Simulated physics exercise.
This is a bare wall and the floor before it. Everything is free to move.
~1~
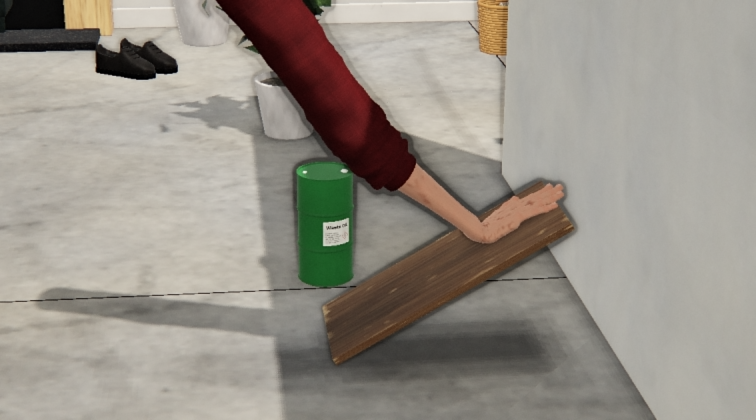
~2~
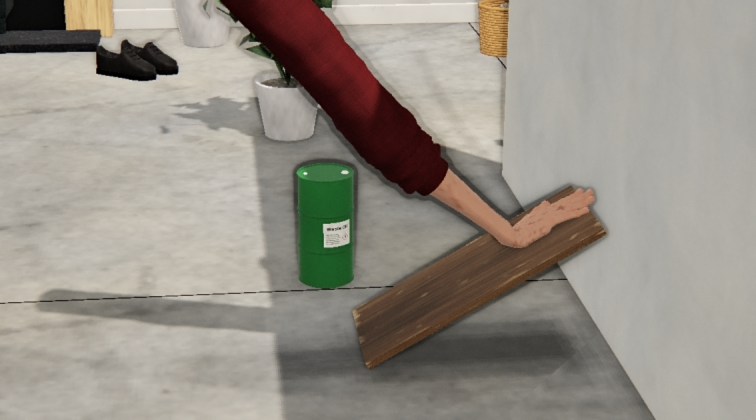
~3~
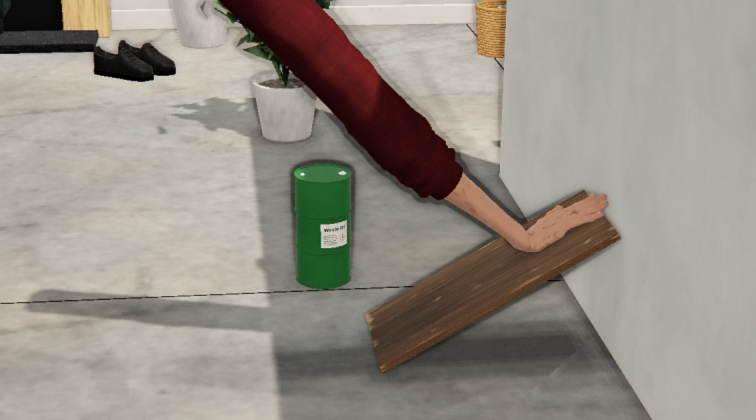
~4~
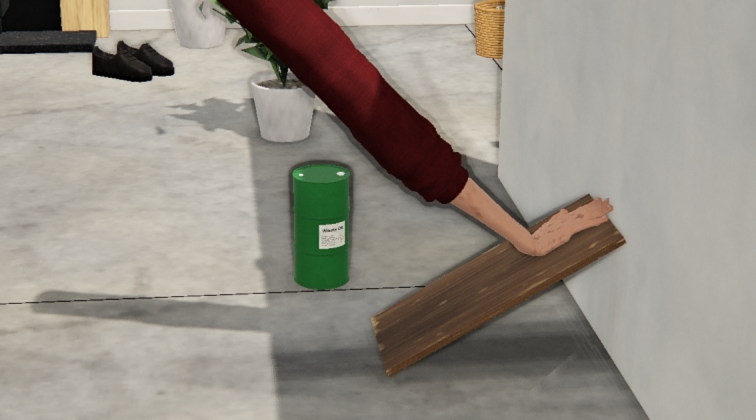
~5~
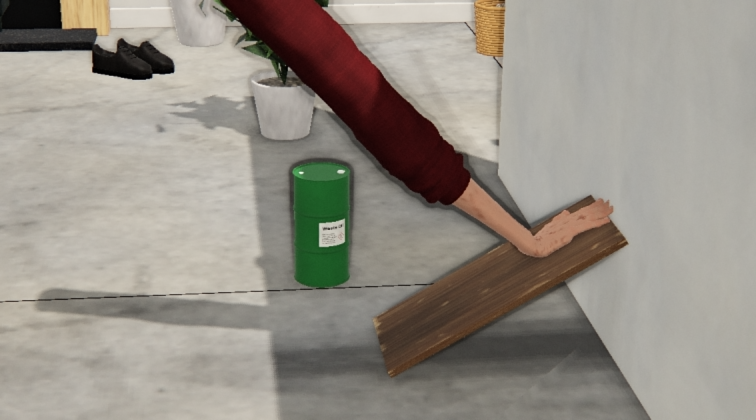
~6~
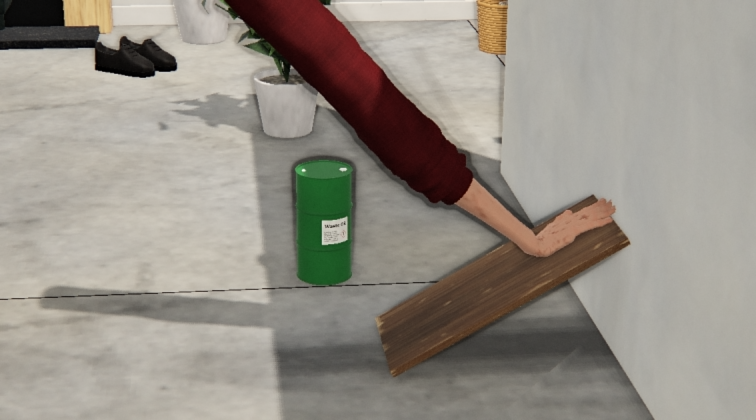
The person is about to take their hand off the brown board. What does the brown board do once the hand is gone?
As it turns out, it slips out.
Then, 0.50 s on from there, brown board sunk by 23° near (480, 327).
Then, 0.60 s on from there, brown board sunk by 31° near (478, 335).
In the end, moved from the start, brown board; green canister unmoved. At the end, from the last picture's camera, brown board near (477, 342). The board gives way.
